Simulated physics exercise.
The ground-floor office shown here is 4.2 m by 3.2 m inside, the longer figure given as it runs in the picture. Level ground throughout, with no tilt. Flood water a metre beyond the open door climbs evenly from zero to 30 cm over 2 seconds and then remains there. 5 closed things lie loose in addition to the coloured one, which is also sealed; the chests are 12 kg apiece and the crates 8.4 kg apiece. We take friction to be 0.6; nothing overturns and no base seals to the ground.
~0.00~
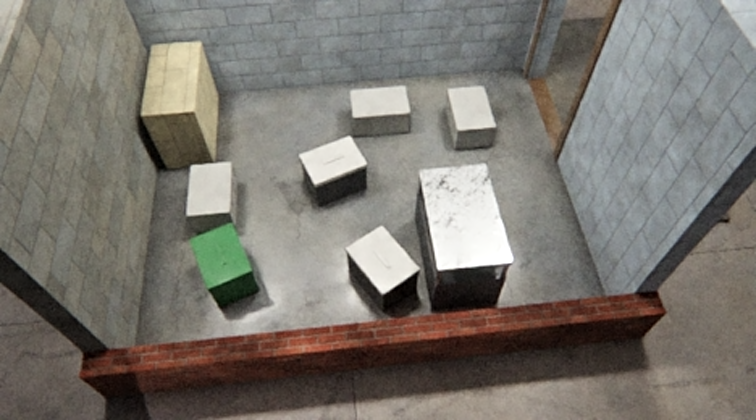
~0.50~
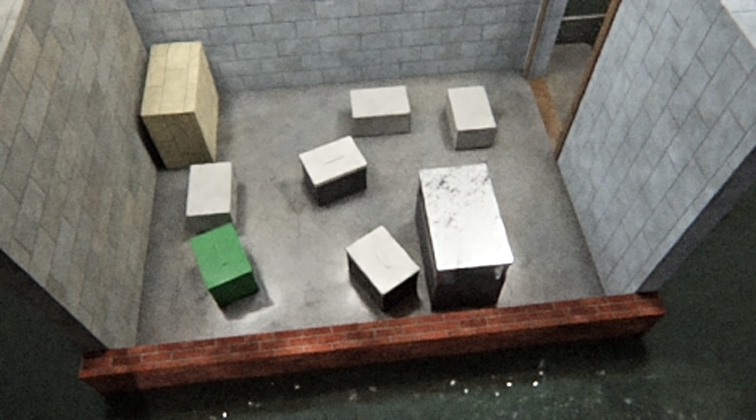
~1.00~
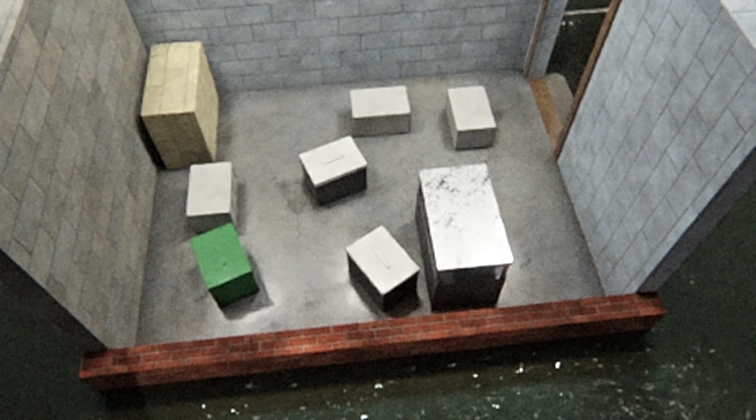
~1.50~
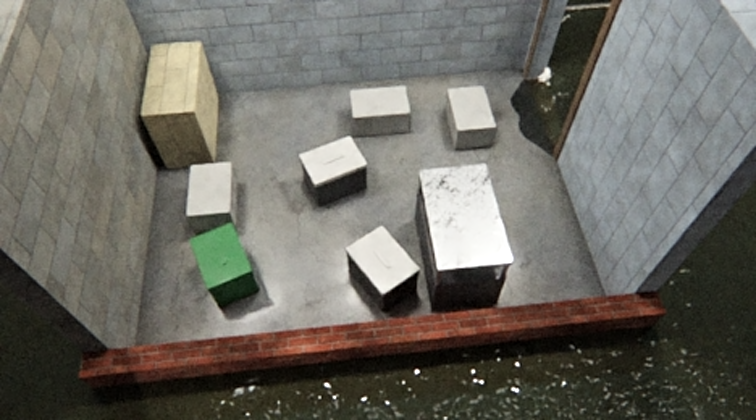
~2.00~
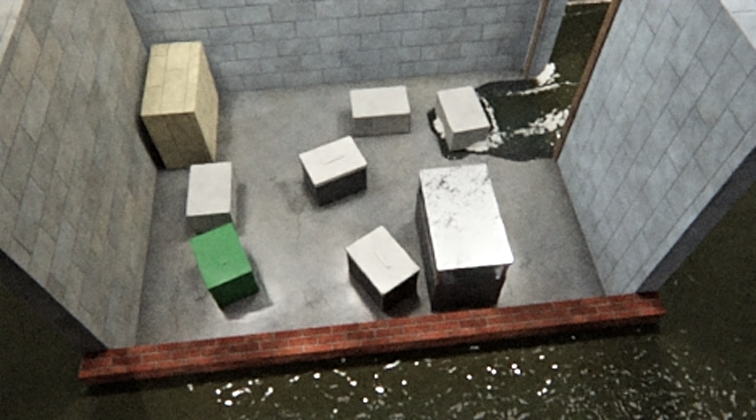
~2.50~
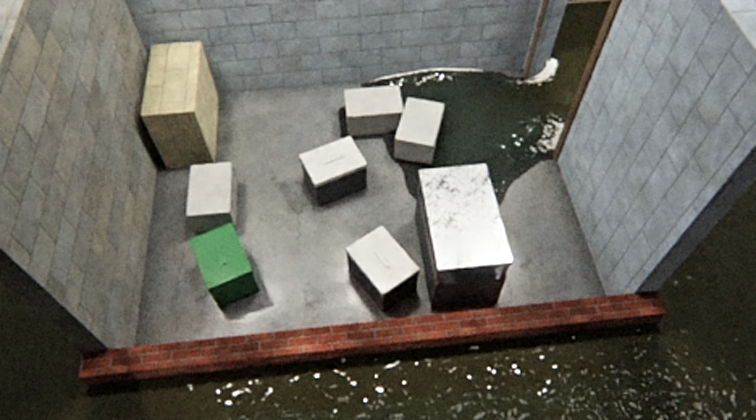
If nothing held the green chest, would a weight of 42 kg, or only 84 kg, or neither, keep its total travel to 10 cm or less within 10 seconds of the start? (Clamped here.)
Final guess: It must have the heavier ballast.
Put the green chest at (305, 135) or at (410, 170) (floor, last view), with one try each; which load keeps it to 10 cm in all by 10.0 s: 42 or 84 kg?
The first time the greater option is needed; the second time the greater option is needed.
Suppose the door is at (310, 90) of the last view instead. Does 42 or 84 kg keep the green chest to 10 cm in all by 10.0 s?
Okay, so only the heavy mass does.
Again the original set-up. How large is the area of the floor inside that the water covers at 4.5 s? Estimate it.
Roughly 10.5 m2.
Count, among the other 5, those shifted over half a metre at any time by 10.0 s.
All told, that gives 5.
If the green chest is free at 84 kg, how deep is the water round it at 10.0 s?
22 cm, roughly.
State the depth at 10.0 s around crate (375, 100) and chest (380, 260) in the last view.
Depth approx. 25 cm / 18 cm.
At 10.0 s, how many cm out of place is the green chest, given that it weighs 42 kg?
Displacement near 30 cm.
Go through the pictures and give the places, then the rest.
In the first picture, the green chest at (220, 255), on the bottom; 0.0 m2 under water; 0 of 6 have shifted.
In the second picture, the green chest at (220, 255) rests on the ground; water covers 0.0 m2; 0 of 6 have shifted.
In the third picture, the green chest at (220, 255), on the bottom; 0.0 m2 under water; 0 of 6 have shifted.
In the fourth picture, the green chest at (220, 255) rests on the ground; 0.2 m2 under water; 0 of 6 have shifted.
In the fifth picture, the green chest at (220, 255) rests on the ground; 1.0 m2 under water; 1 of 6 have shifted.
In the sixth picture, the green chest at (220, 255), on the bottom; 2.8 m2 under water; 2 of 6 have shifted.
After 3.5 s the green chest would be 0 cm from its start with 42 kg and 0 cm from its start with 84 kg; 1 cm of water round it then.
After 4.5 s the green chest would be 0 cm from its start with 42 kg and 0 cm from its start with 84 kg; 6 cm of water round it then.
After 7.0 s the green chest would be 10 cm from its start with 42 kg and 0 cm from its start with 84 kg; 17 cm of water round it then.
After 10.0 s the green chest would be 33 cm from its start with 42 kg and 0 cm from its start with 84 kg; 22 cm of water round it then.
